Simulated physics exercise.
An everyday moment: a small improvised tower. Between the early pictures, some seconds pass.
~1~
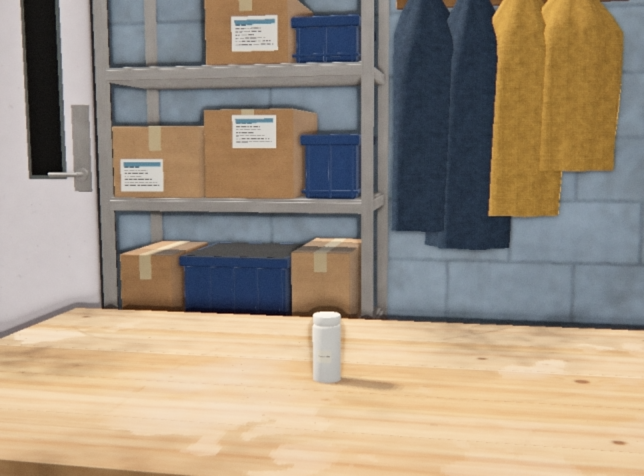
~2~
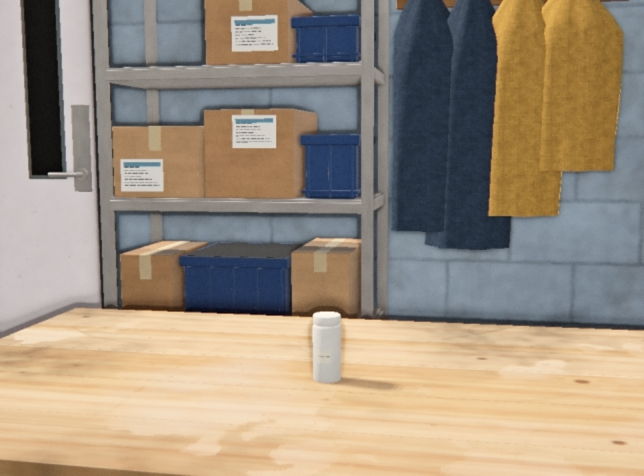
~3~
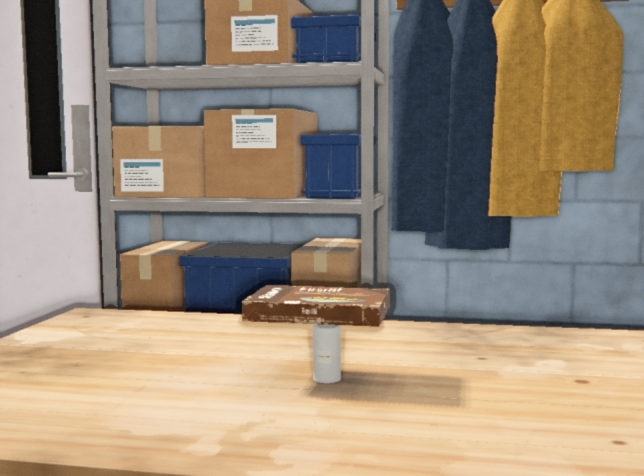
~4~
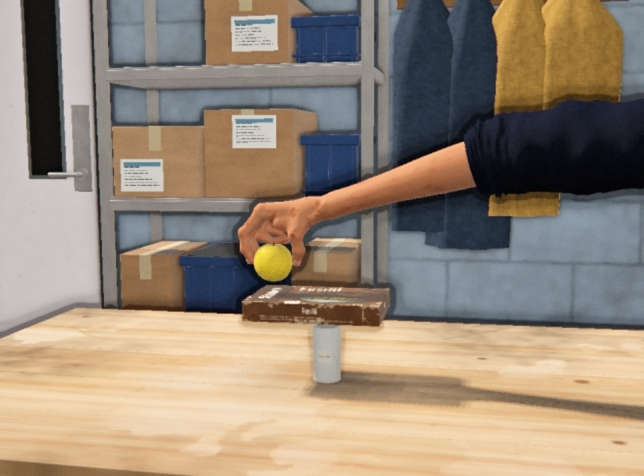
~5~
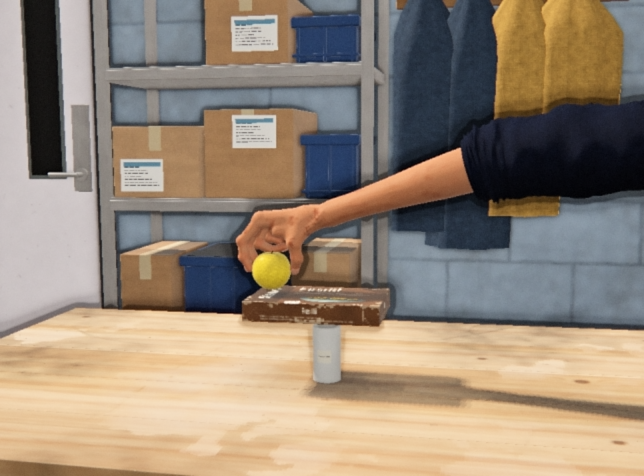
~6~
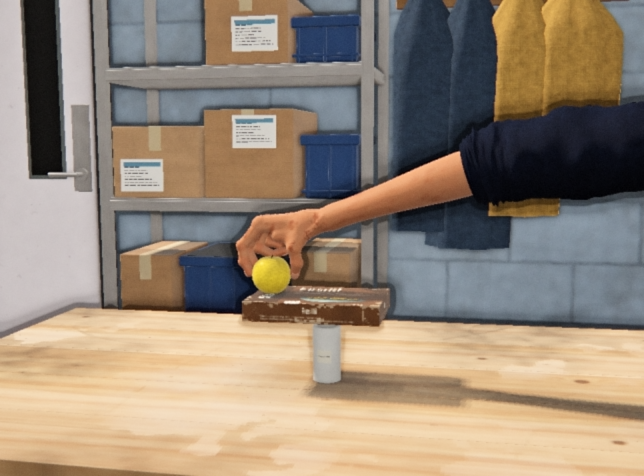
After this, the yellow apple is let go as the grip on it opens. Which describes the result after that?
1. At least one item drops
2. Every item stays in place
The answer is 1.
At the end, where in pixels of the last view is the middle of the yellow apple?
Roughly at pixel (245, 358).
Then, 0.40 s on from there, yellow apple now fallen; brown packet on its side.
Then, 0.70 s on from there, brown packet upside down.
In the end, fallen, brown packet and yellow apple; white shaker unmoved. At the end, from the last picture's camera, yellow apple near (245, 358). The stack loses its balance.
